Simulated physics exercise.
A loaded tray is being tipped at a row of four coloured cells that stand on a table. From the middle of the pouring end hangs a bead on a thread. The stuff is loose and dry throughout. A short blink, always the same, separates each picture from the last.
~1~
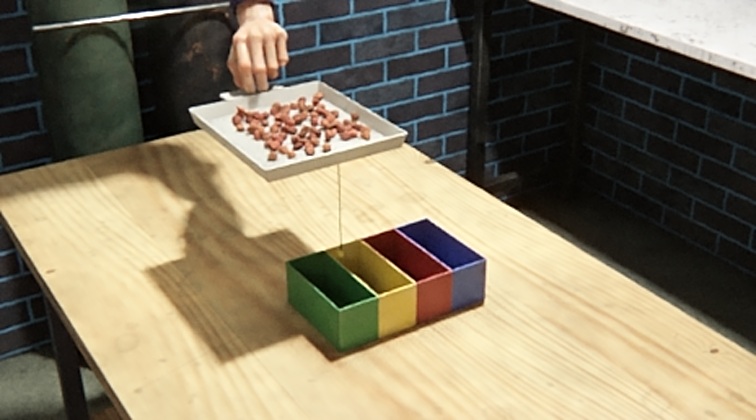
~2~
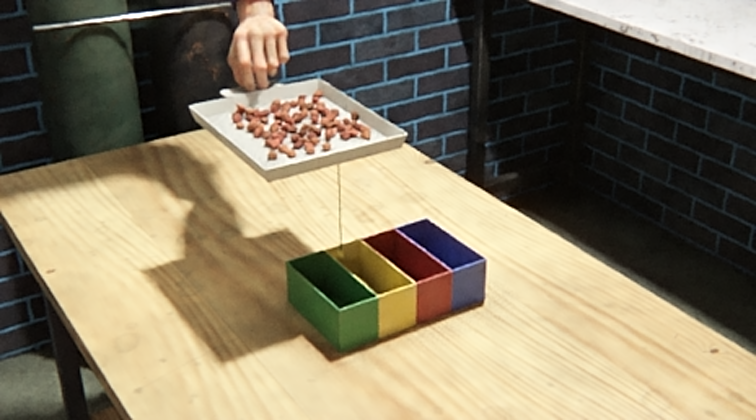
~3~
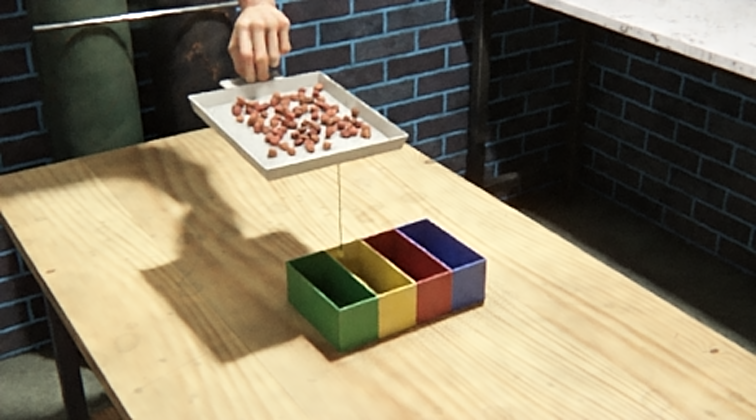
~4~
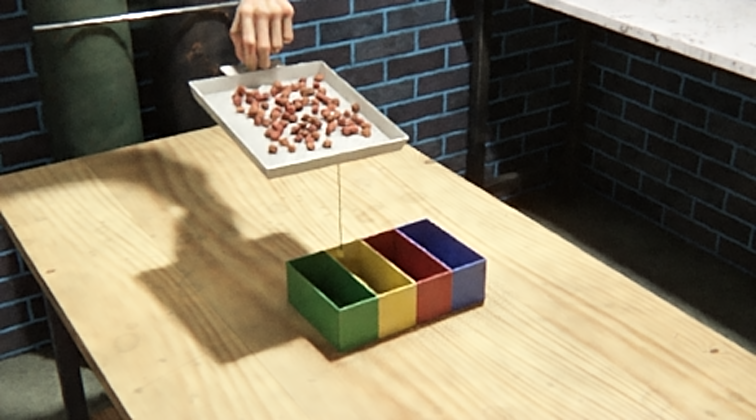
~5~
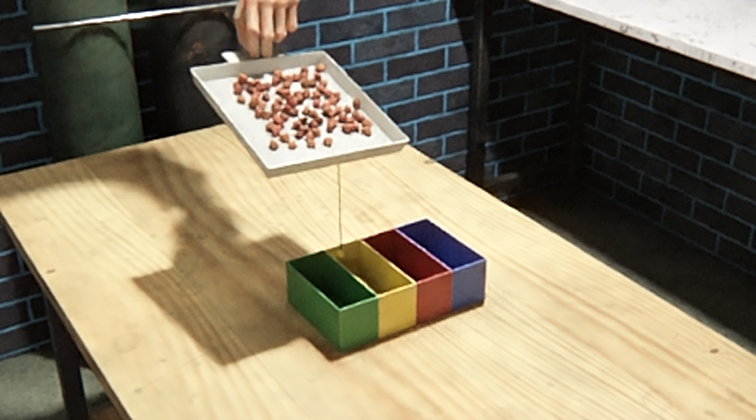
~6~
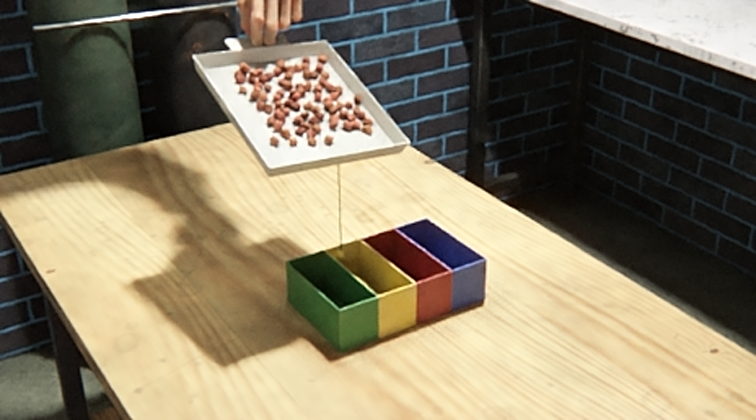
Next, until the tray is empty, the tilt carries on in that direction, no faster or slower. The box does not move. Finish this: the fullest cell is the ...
... Red one.
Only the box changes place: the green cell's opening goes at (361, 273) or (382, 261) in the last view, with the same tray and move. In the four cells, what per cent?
Estimate: 90 % first, 70 % second.
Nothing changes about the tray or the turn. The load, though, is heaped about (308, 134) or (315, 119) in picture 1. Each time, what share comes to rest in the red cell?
Shares: 50 % for the first, 50 % for the second.
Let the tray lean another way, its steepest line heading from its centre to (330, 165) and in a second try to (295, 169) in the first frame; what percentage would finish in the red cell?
First case about 10 percent; second case about 0 percent.
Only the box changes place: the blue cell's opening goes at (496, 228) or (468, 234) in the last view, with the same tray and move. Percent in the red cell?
Some 0 percent in the first case, 10 percent in the second.
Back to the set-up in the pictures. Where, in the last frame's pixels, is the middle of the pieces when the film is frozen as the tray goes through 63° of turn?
I'd put it at about (367, 143).
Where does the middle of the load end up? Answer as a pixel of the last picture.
I'd say the middle ends up at about (401, 300).
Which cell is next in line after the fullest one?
It's yellow.
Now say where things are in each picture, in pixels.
In the first picture, corners of the pouring end at (268, 167) and (401, 133), level; middle of the load at (290, 124), bits of crushed brick; bead on its thread at (341, 254); green cell at (359, 320); yellow cell at (397, 307); red cell at (434, 294); blue cell at (469, 281).
In the second picture, corners of the pouring end at (268, 167) and (401, 133), level; middle of the load at (290, 122).
In the third picture, corners of the pouring end at (268, 166) and (402, 134), tipped barely, lowest at the right corner; middle of the load at (291, 117).
In the fourth picture, corners of the pouring end at (270, 165) and (403, 136), tipped a little, lowest at the right corner; middle of the load at (291, 110).
In the fifth picture, corners of the pouring end at (271, 165) and (404, 138), tipped clearly, lowest at the right corner; middle of the load at (293, 103).
In the sixth picture, corners of the pouring end at (272, 164) and (404, 140), tipped clearly, lowest at the right corner; middle of the load at (296, 97); green cell at (359, 320); yellow cell at (397, 307); red cell at (434, 294); blue cell at (469, 281).
Soon, tray tipped steeply; nearly all on the tray; a stray few falling or outside the box.
A while on, tray tipped past a quarter turn; about a third on the tray; about a quarter in the red cell; a small part in the yellow cell; a small part in the blue cell; a stray few in the green cell; about a quarter falling or outside the box.
Towards the end, tray tipped past a quarter turn; about half in the red cell; about a third in the yellow cell; a small part in the green cell; a small part in the blue cell; a small part falling or outside the box.
Finally, tray tipped past a quarter turn; about half in the red cell; about a third in the yellow cell; a small part in the green cell; a small part in the blue cell; a small part outside the box.
